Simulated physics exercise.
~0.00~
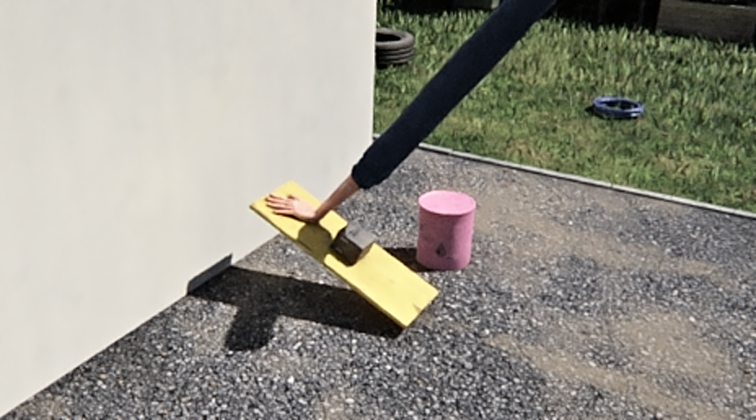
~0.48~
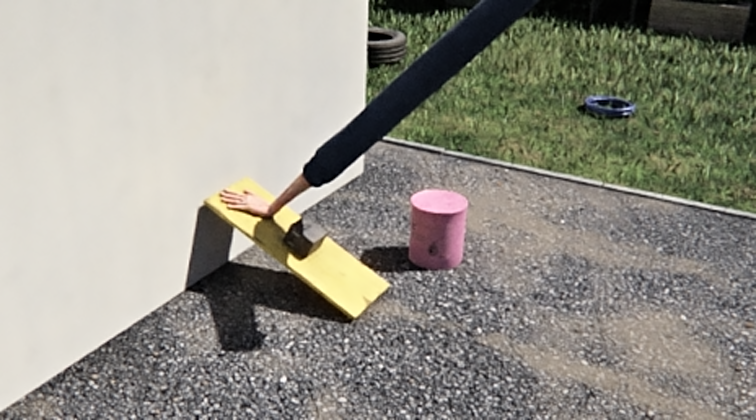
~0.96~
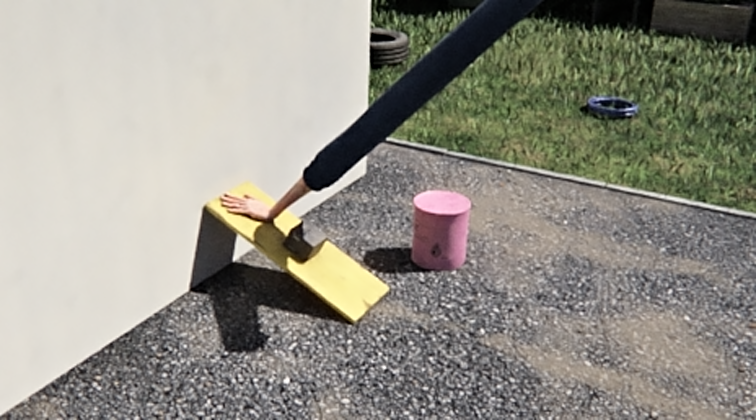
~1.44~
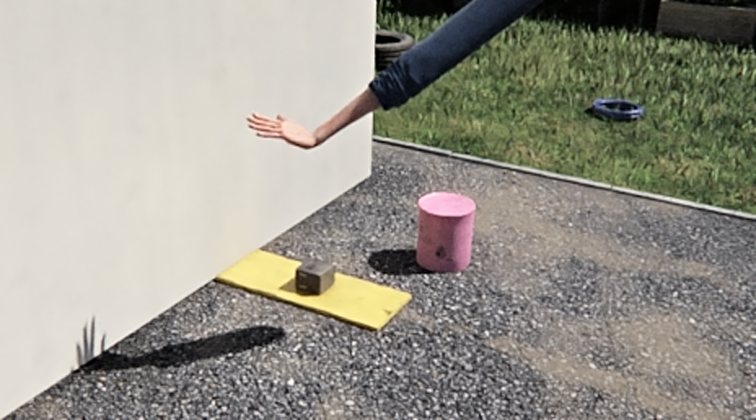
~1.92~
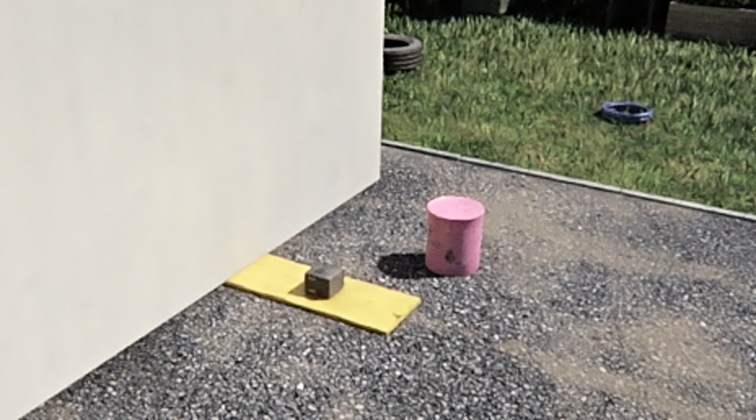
A hand leans a yellow board against the wall, lets go, and it drops flat.
